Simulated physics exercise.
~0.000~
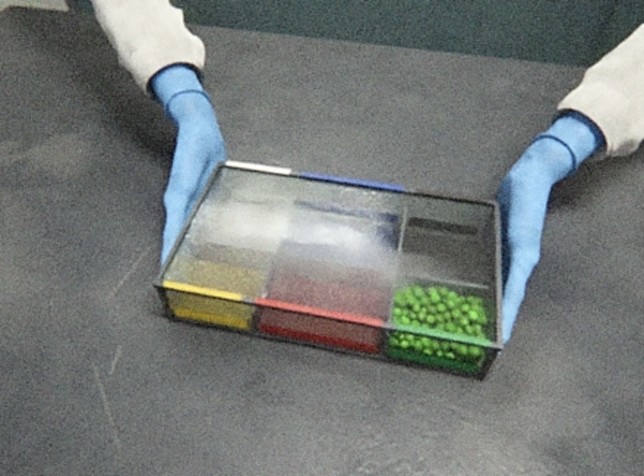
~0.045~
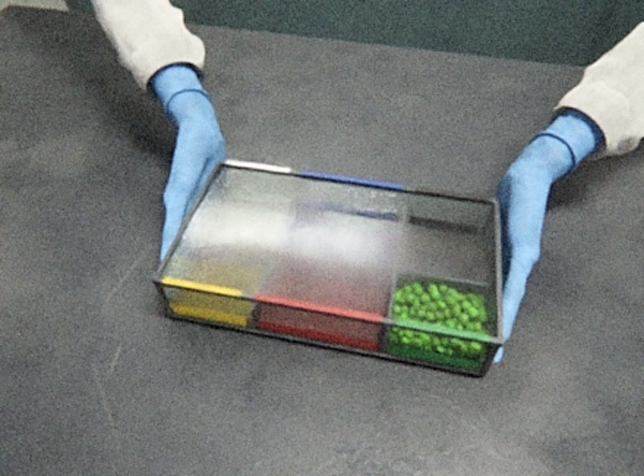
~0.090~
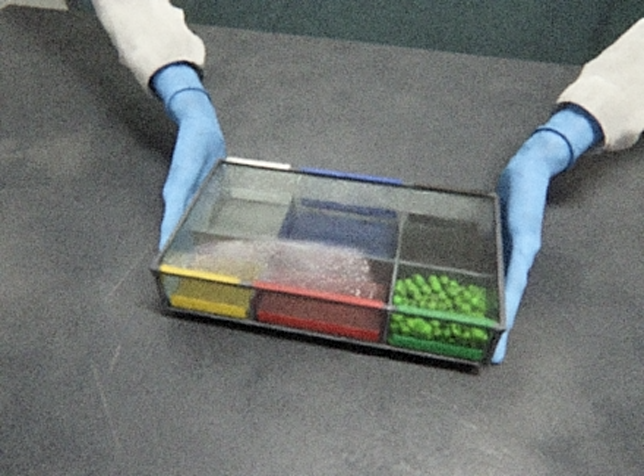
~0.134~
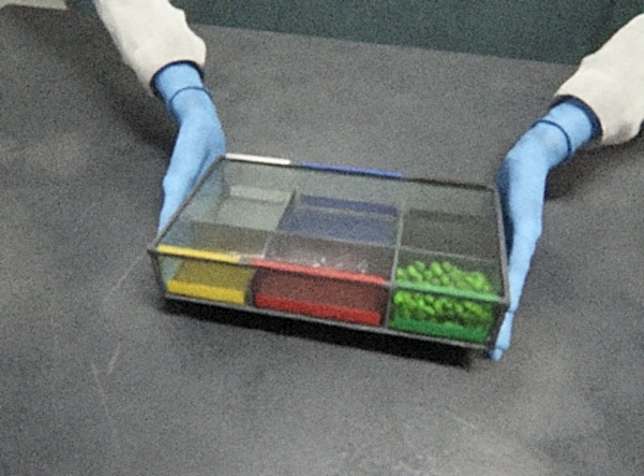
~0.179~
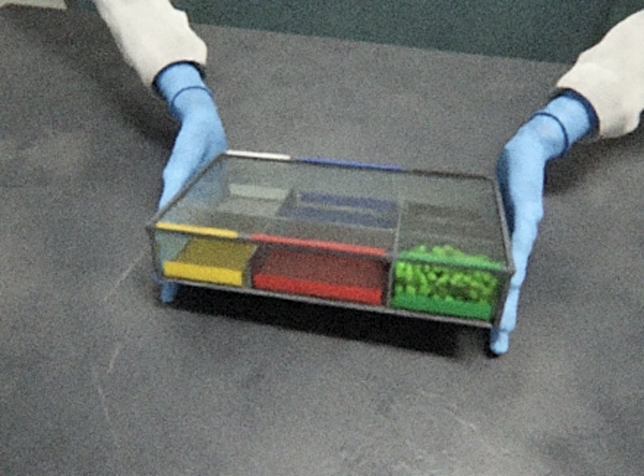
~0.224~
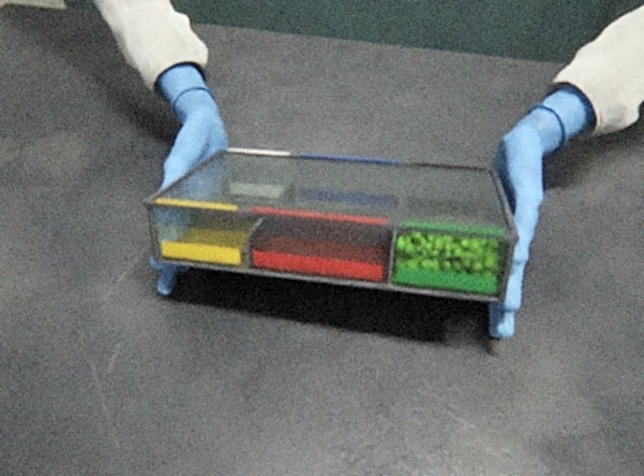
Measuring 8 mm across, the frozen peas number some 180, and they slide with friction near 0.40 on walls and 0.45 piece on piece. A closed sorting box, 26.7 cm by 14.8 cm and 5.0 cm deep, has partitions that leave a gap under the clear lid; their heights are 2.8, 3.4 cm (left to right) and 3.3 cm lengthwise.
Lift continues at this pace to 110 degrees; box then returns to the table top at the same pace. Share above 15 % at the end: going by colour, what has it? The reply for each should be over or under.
For red compartment it is under, for blue compartment it is over, for green compartment it is over, for yellow compartment it is under, for white compartment it is under, for black compartment it is over.
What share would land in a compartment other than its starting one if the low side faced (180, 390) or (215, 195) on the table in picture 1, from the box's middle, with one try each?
Roughly 15 per cent on the first try and 40 per cent on the second.
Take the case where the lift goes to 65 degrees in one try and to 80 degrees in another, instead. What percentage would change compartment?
20 % and 40 %.
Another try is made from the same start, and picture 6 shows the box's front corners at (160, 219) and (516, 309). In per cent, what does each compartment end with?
Result - red: 0 %; blue: 0 %; green: 70 %; yellow: 0 %; white: 0 %; black: 30 %.
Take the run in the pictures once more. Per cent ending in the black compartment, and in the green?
Black 35 %, green 35 %.
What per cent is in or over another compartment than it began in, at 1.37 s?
Approx. 65 in a hundred.
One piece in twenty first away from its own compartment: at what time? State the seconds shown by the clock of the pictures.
Roughly at the 0.65 s mark.
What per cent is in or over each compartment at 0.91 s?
In per cent: Red 0; blue 15; green 60; yellow 0; white 0; black 25.
After 0.91 s, tilt 109 degrees; blue 15 %, green 60 %, black 25 %.
Then, at 1.37 s, tilt 46 degrees; blue 25 %, green 35 %, white 5 %, black 35 %.
After 1.90 s, tilt 0 degrees; blue 25 %, green 35 %, white 5 %, black 35 %.
In the end, at 2.6 s, red 0 %, blue 25 %, green 35 %, yellow 0 %, white 5 %, black 35 %.
